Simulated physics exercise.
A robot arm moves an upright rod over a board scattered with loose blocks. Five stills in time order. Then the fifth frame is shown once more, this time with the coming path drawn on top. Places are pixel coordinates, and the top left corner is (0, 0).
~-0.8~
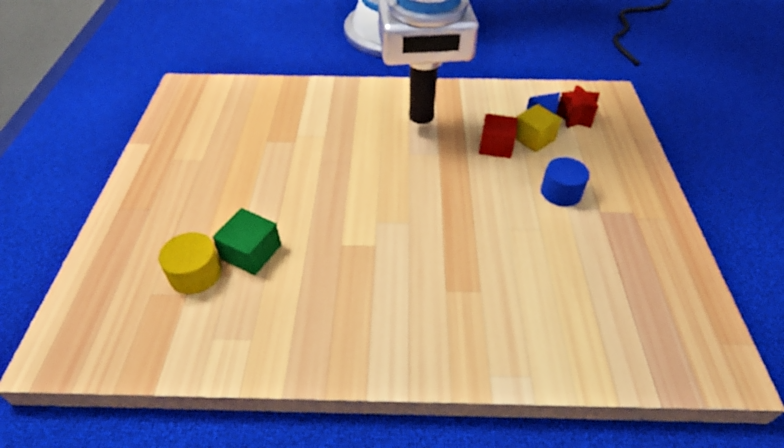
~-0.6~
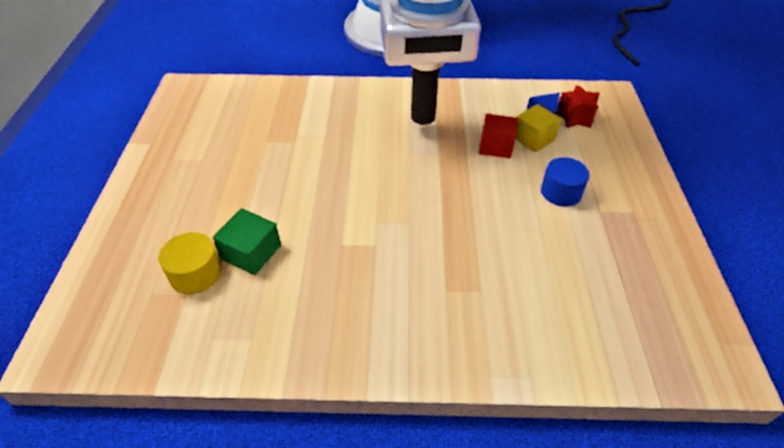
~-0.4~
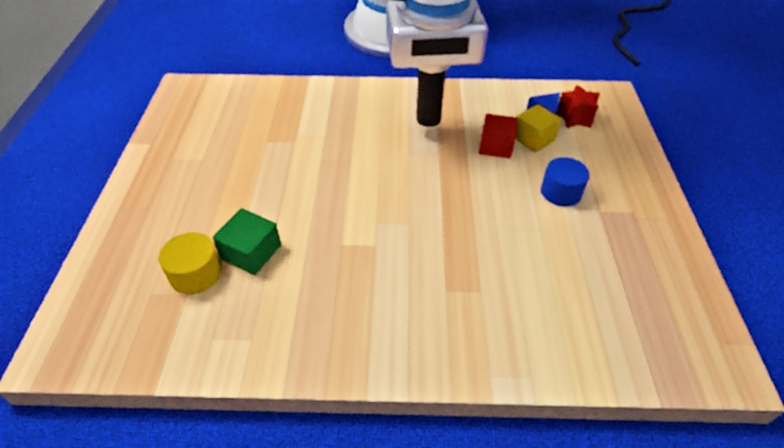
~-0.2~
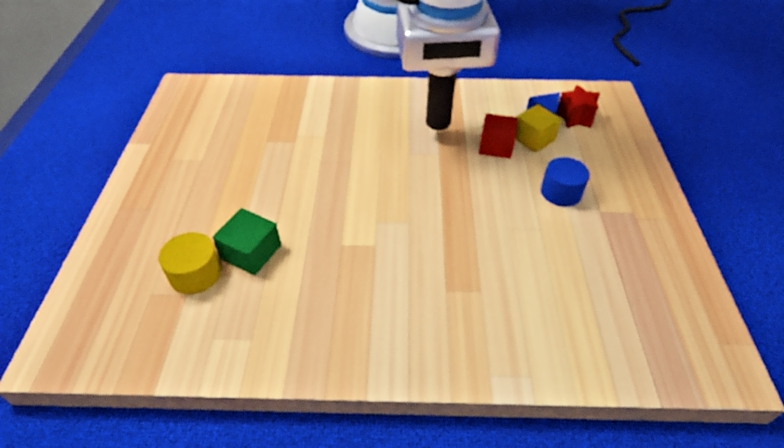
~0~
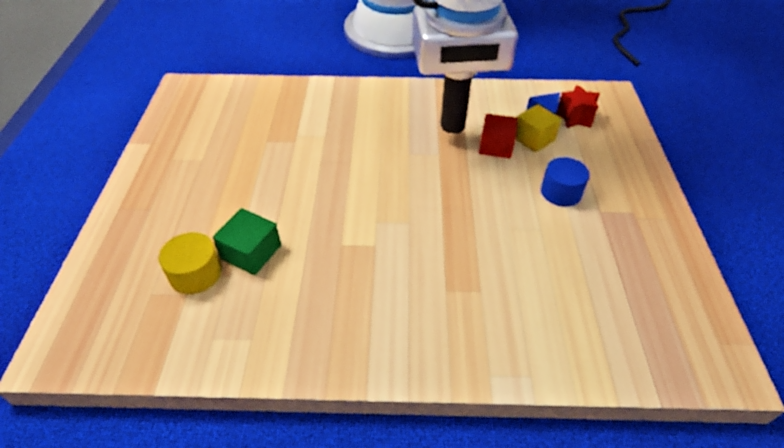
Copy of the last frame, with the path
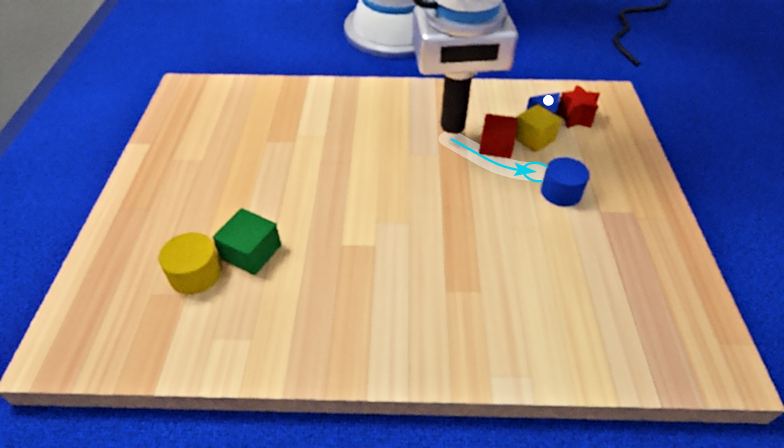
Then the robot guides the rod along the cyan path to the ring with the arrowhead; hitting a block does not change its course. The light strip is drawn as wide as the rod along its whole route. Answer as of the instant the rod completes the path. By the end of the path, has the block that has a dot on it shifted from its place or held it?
In the end it has been moved.
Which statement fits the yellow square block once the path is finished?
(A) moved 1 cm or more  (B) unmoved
I choose A.
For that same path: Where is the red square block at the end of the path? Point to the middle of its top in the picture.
It ends at (551, 132).
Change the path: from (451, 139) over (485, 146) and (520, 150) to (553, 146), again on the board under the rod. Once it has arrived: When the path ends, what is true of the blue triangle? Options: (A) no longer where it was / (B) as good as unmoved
Choice A: No longer where it was.
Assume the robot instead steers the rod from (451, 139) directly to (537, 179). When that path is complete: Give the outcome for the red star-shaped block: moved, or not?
Left where it is.
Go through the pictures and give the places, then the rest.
The first picture shows rod's lower end at (421, 117); red square block at (500, 125); yellow square block at (539, 117); blue triangle at (548, 100); blue disc at (568, 171).
The second picture shows rod at (423, 118); blocks still.
The third picture shows rod at (429, 120); blocks still.
The fourth picture shows rod at (438, 123); blocks still.
The fifth picture shows rod at (453, 126); red square block at (500, 125); yellow square block at (539, 117); blue triangle at (548, 100); blue disc at (568, 171).
Drawn move, from (451, 139) via (476, 153) and (504, 166), ending at (537, 172); the dot is on the blue triangle.
What follows on the original path. One third of the way, rod at (479, 141); red square block at (508, 126), turned 20° anticlockwise.
Two thirds of the way, rod at (507, 153); red square block at (529, 132), turned 60° anticlockwise; yellow square block at (545, 116); blue triangle at (550, 99).
At the end, rod at (541, 159); red square block at (551, 132), turned 80° anticlockwise; yellow square block at (554, 113), turned 30° anticlockwise; blue triangle at (551, 96), turned 30° anticlockwise; blue disc still.
